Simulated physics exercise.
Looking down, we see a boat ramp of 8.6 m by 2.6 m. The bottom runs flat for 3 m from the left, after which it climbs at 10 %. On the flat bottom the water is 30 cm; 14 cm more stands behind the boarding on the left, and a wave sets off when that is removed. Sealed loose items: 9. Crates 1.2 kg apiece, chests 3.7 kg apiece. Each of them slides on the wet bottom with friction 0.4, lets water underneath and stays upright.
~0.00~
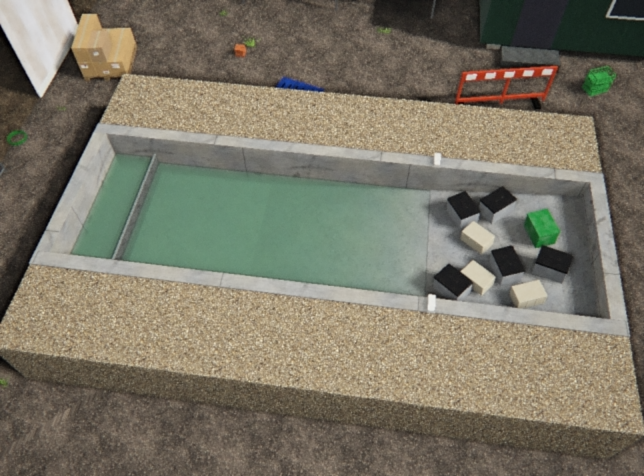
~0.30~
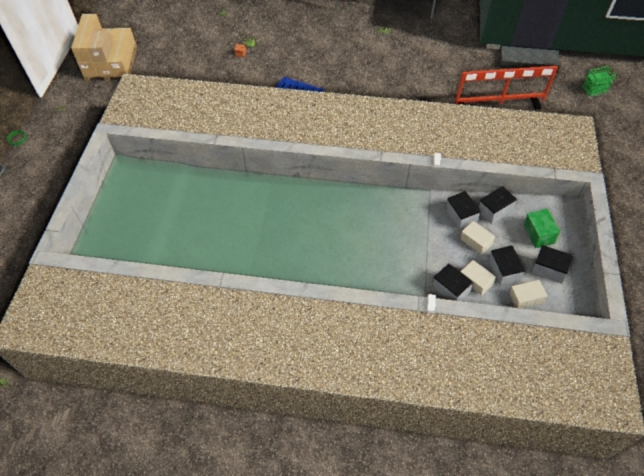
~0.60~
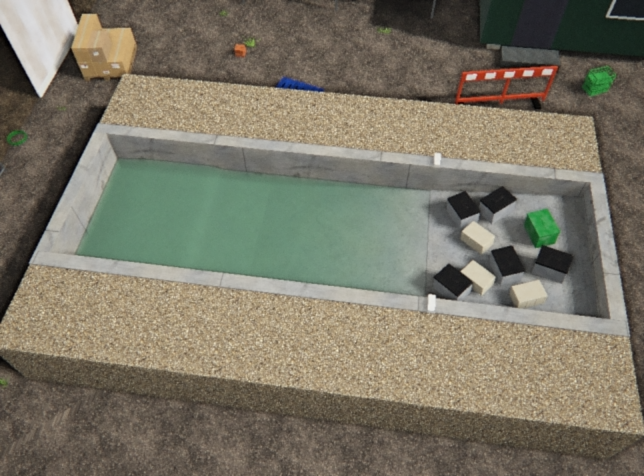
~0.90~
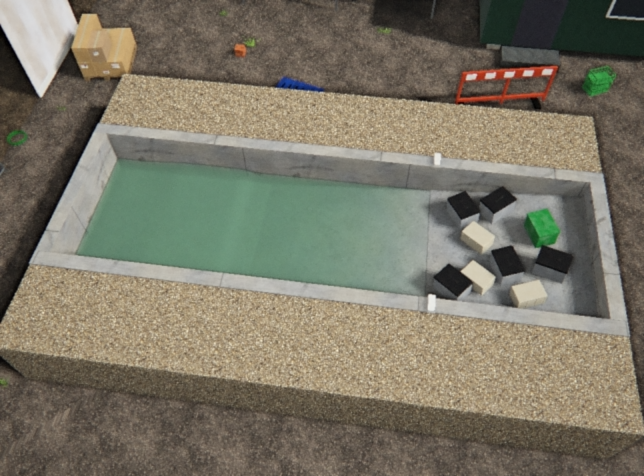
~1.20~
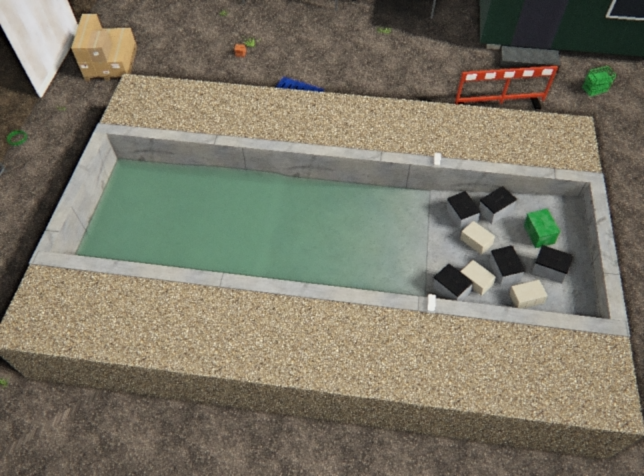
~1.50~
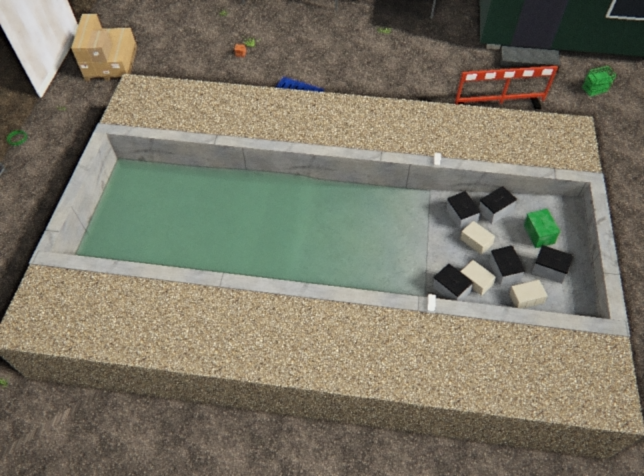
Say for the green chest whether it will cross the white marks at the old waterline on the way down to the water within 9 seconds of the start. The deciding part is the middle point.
Result for the green chest: It remains behind.
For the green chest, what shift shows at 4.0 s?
0 cm, give or take.
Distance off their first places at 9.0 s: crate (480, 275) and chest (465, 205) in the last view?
In turn: 200 cm, 200 cm.
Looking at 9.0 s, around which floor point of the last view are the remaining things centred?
It sits at about (444, 252).
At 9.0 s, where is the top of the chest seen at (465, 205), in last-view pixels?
Estimated top position: Near (354, 201).
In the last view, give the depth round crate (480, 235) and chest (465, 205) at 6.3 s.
About 1 and 7 cm.
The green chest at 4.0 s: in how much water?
Depth: About 0 cm.
After 2.1 s the green chest is near (546, 223), 0.0 m from its start, aground; 0 of 9 are over the mark; 0 afloat.
After 4.0 s the green chest is near (546, 223), 0.0 m from its start, aground; 0 of 9 are over the mark; 2 afloat.
After 6.3 s the green chest is near (546, 223), 0.0 m from its start, aground; 3 of 9 are over the mark; 4 afloat.
After 9.0 s the green chest is near (546, 223), 0.0 m from its start, aground; 4 of 9 are over the mark; 4 afloat.
